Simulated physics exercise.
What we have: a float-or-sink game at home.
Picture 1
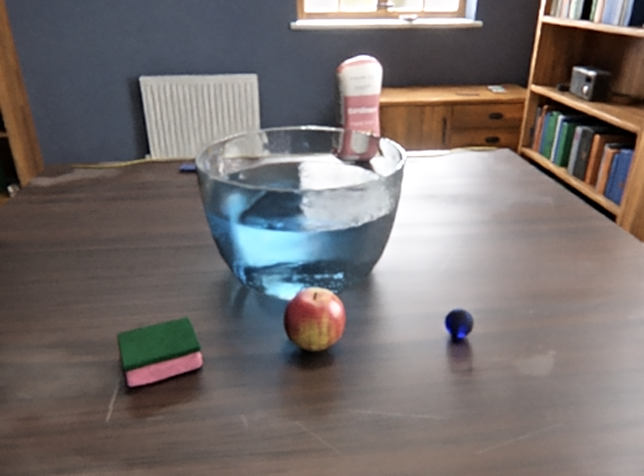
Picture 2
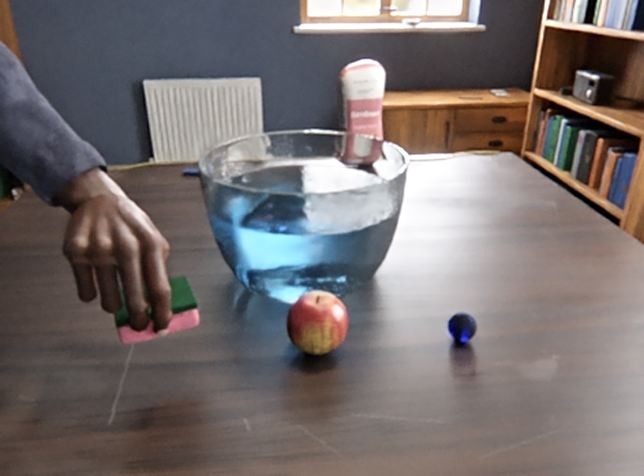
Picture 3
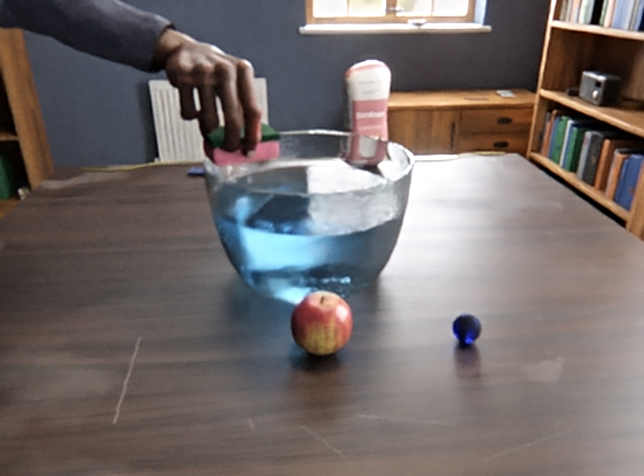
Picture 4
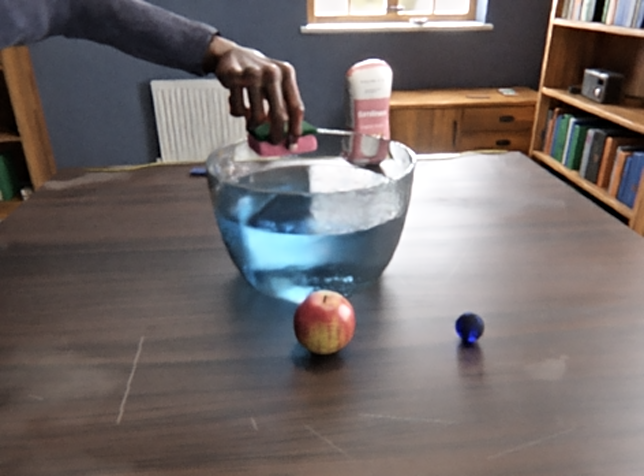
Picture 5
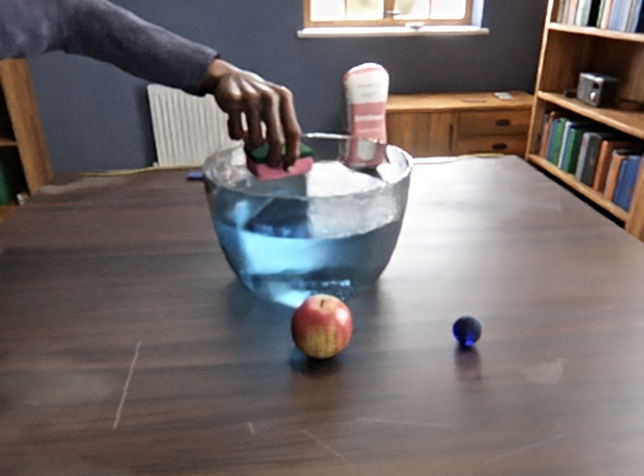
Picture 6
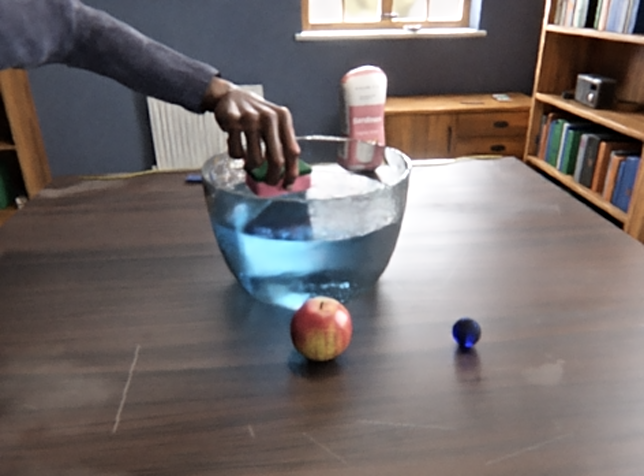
A hand lifting a green and pink sponge from a dark table and lowering it inside a glass bowl of water, behind an apple and blue marble.
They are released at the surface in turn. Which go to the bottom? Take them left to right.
The left one stays at the surface, the middle one stays at the surface, the right one goes to the bottom.
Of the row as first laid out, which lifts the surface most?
I say the middle object.
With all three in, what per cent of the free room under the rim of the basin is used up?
I make it 6 per cent.
A moment on, the sponge stays afloat.
Further on, the apple stays afloat.
When it is over, the glass marble drops to the bottom; afloat, sponge and apple.
